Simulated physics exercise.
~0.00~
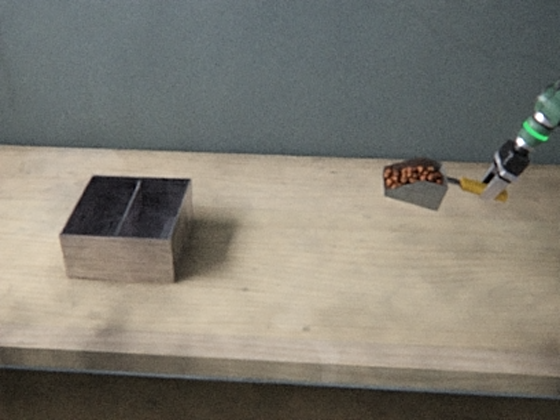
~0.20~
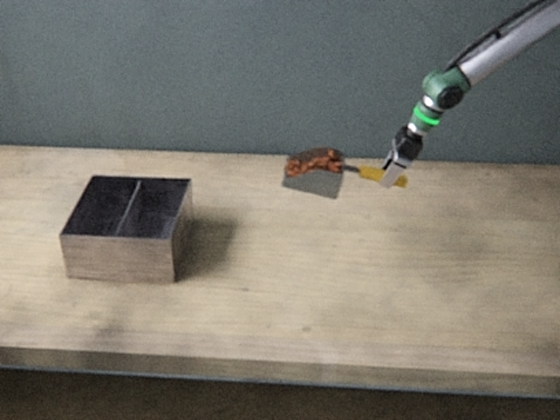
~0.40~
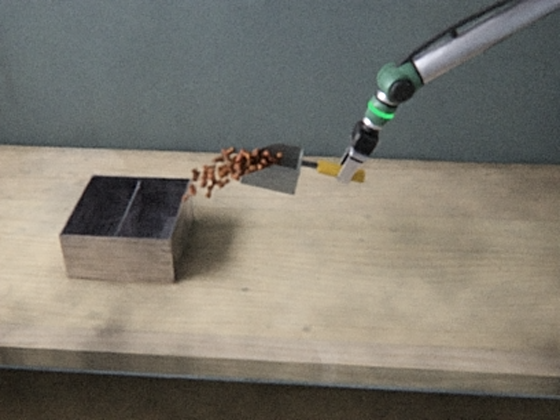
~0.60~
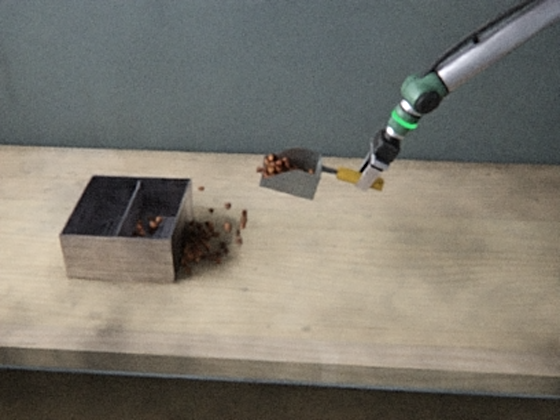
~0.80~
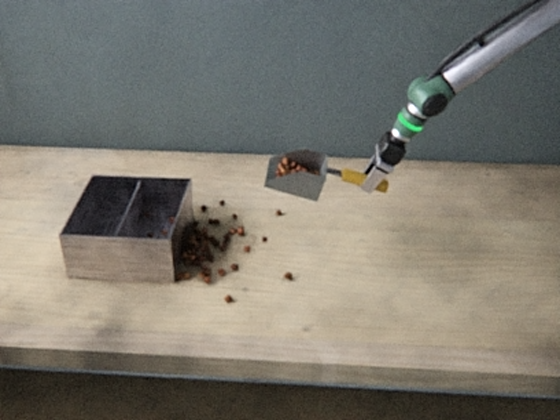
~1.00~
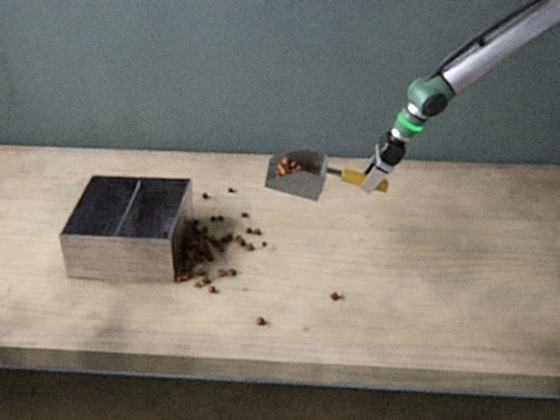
A robot arm swings a scoop of hazelnuts left toward a divided open box on a wooden table, flinging many forward, then draws back slightly and stops. A few drop into the box's near part, most of those thrown scatter on the table beside it, and some stay in the scoop.
